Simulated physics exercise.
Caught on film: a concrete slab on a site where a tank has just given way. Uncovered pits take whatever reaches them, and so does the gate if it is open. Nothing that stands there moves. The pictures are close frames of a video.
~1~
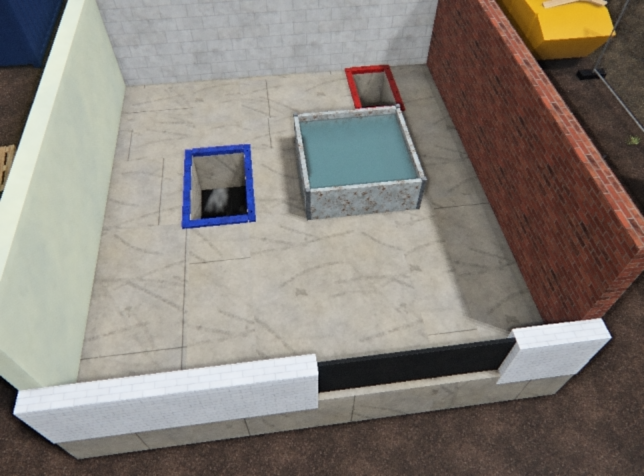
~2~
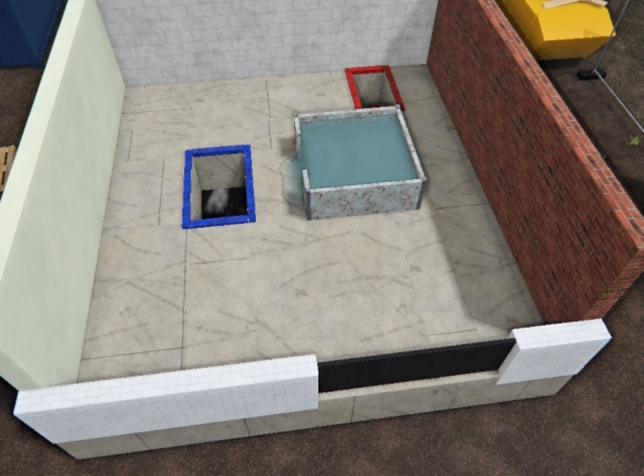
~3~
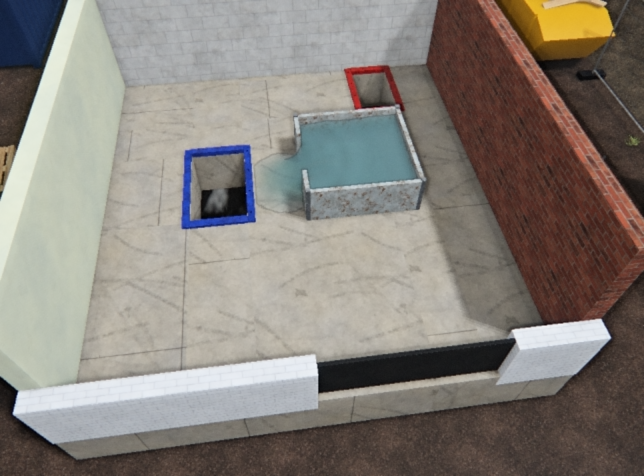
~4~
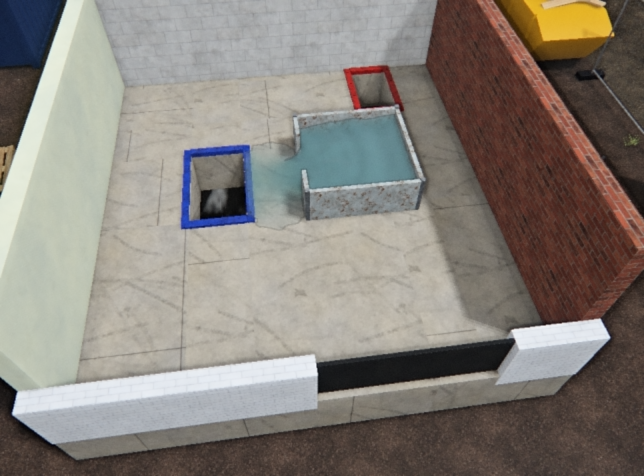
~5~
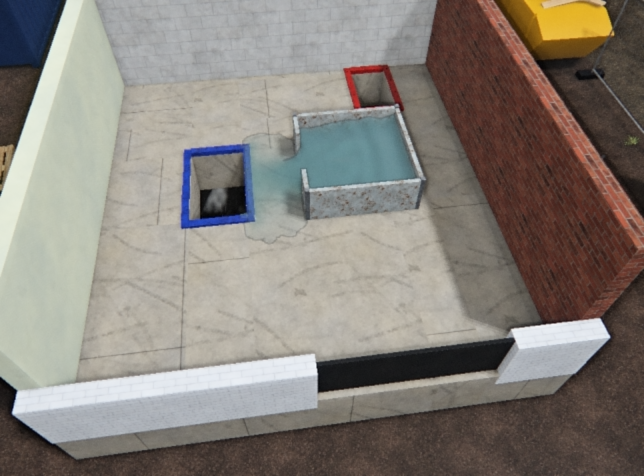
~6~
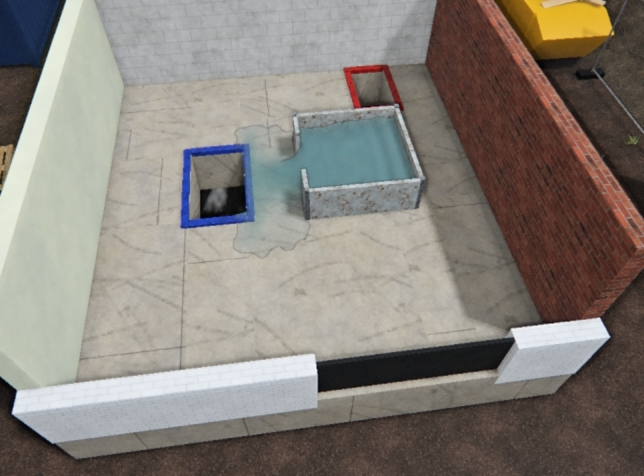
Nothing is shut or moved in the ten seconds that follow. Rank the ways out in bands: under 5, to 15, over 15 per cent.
The gate takes under 5 %; the red pit takes under 5 %; the blue pit takes over 15 %.
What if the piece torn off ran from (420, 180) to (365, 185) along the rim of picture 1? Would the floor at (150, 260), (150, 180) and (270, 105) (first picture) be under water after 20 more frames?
One after the other: No water, no water, dry.
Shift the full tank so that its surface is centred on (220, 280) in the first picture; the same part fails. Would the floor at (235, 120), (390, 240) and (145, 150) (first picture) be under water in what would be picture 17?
As listed: Dry, clear, covered.
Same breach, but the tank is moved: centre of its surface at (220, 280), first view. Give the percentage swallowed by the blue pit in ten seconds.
Roughly, in per cent: Blue 4.
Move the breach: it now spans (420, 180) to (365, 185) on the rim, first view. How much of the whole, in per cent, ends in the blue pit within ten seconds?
Parts in a hundred: Blue 0.
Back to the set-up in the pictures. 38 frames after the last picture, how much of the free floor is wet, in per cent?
Close to 25 %.
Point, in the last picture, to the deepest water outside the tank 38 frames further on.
Around (260, 187).
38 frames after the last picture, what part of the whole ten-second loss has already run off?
Near 95 in a hundred.
A moment on, water covers 10 % of the floor; the gate 0 %, the red pit 0 %, the blue pit 18 %.
Next, water covers 20 % of the floor; the gate 0 %, the red pit 0 %, the blue pit 31 %.
Then, water covers 15 % of the floor; the gate 0 %, the red pit 0 %, the blue pit 43 %.
Later, water covers 25 % of the floor; the gate 0 %, the red pit 0 %, the blue pit 53 %.
In the end, water covers 50 % of the floor; the gate 0 %, the red pit 0 %, the blue pit 57 %.
